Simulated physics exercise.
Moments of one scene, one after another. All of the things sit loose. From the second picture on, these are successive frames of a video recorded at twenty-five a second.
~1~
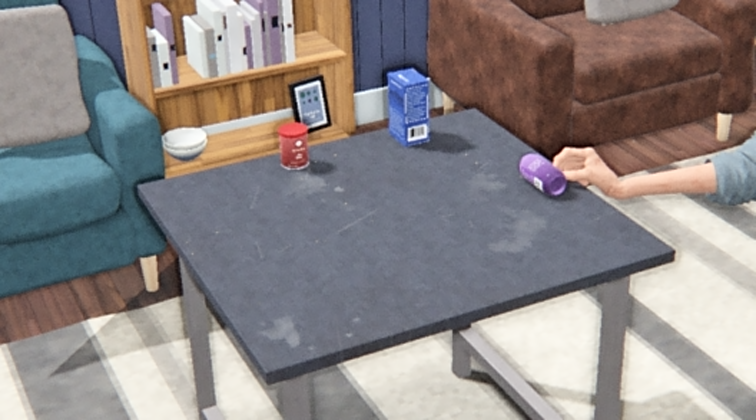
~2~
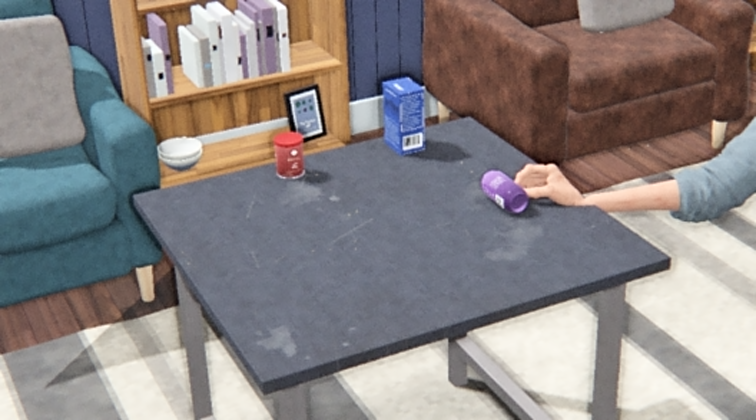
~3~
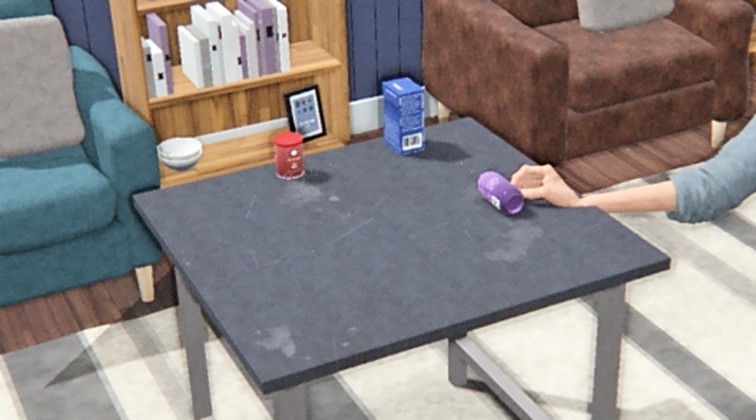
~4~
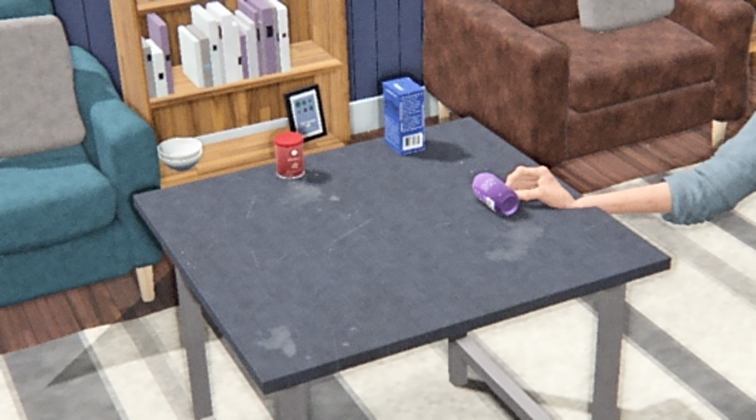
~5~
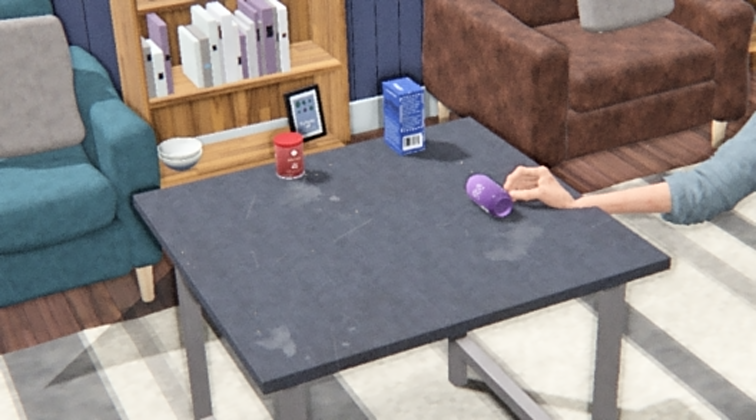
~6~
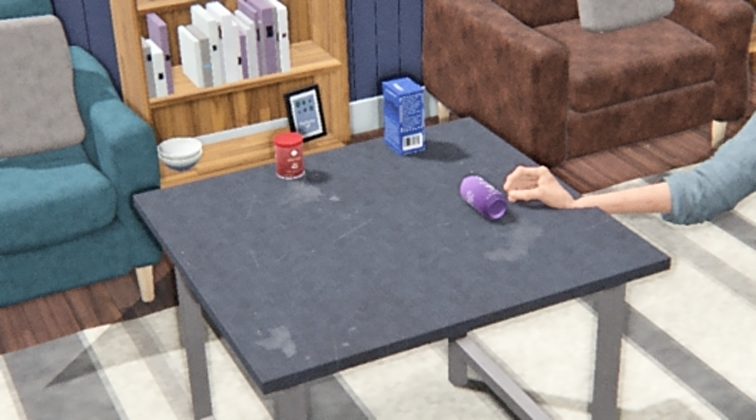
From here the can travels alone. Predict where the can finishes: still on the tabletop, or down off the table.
It finishes still on the tabletop.
Then, 0.10 s past the last view, purple can displaced about its own width near (469, 201).
Then, 0.30 s past the last view, purple can displaced well along near (445, 207).
Then, 0.50 s past the last view, purple can displaced well along near (426, 213).
Then, 0.80 s past the last view, purple can displaced well along near (408, 217).
Finally, moved from the start, purple can. Final places as the last picture's camera would see them, purple can near (401, 219).
